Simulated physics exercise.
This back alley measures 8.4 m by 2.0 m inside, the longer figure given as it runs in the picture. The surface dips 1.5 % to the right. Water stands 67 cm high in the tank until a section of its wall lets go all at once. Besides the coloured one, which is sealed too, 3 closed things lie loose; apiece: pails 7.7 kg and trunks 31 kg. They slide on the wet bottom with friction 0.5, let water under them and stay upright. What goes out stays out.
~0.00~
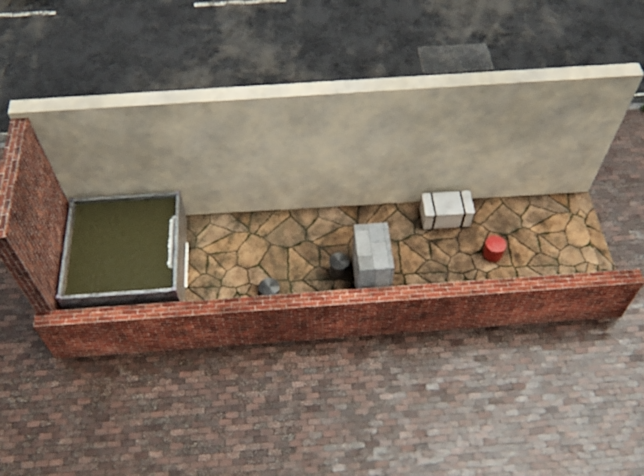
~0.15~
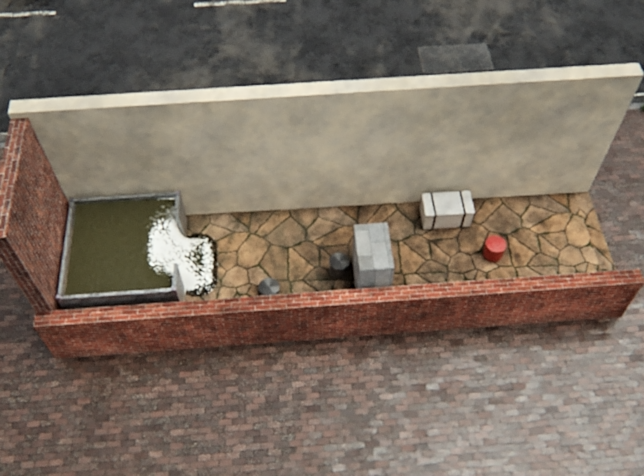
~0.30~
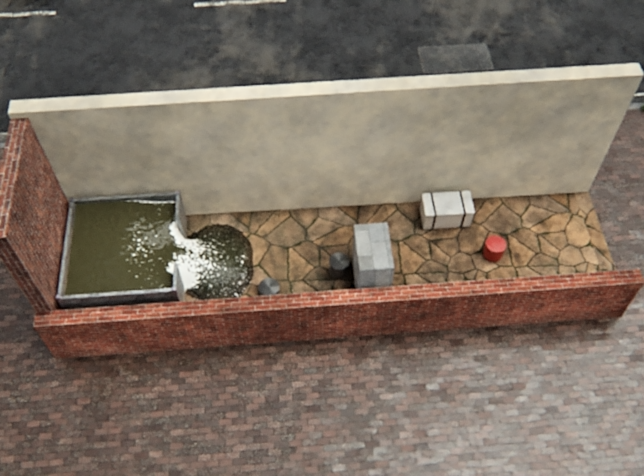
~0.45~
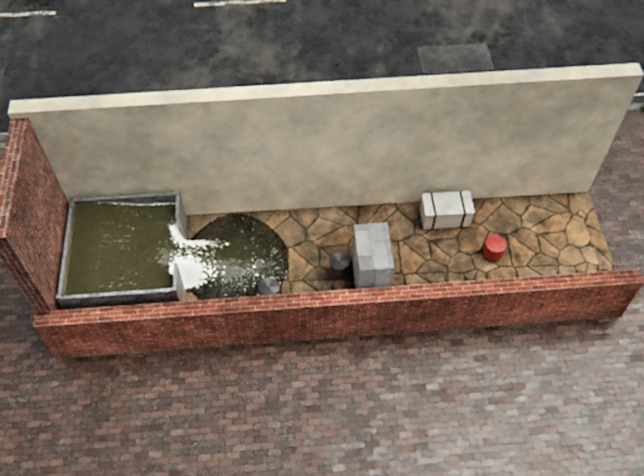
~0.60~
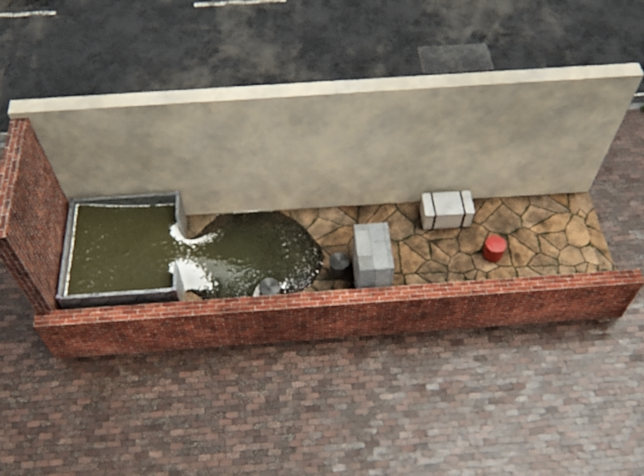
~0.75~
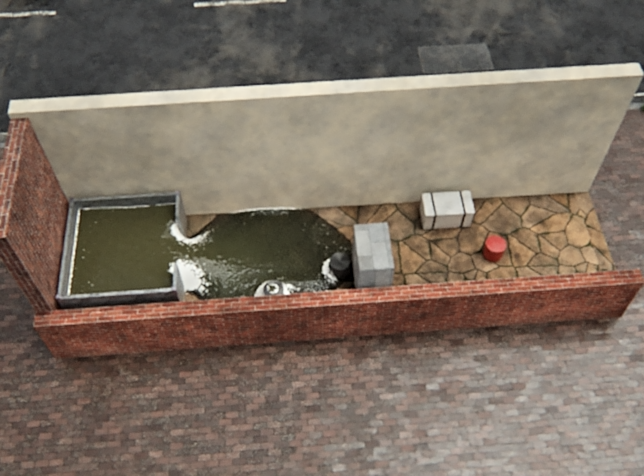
Murky water pouring through a gap in a tank's side, spreading right across alley paving and around small grey objects near a block.
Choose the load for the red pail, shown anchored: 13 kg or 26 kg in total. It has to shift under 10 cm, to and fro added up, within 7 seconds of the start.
I expect that only the larger load is enough.
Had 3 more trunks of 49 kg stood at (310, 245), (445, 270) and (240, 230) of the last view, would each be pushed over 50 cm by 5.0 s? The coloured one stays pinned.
In that order: Past it, short of it, past it.
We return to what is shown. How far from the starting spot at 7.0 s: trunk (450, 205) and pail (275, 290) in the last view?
In turn: Washed out, 200 cm.
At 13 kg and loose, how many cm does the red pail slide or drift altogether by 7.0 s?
About 60 cm.
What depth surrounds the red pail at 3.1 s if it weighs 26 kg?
About 7 cm.
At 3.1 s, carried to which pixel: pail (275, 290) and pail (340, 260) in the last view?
Near (340, 260) and (391, 205).
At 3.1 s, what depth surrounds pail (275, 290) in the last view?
Roughly 20 cm.
After 1.4 s the red pail would be 0 cm from its start with 13 kg and 0 cm from its start with 26 kg; 0 cm of water round it then.
After 3.1 s the red pail would be 53 cm from its start with 13 kg and 1 cm from its start with 26 kg; 7 cm of water round it then.
After 4.9 s the red pail would be 59 cm from its start with 13 kg and 1 cm from its start with 26 kg; 7 cm of water round it then.
After 7.0 s the red pail would be 66 cm from its start with 13 kg and 1 cm from its start with 26 kg; 5 cm of water round it then.
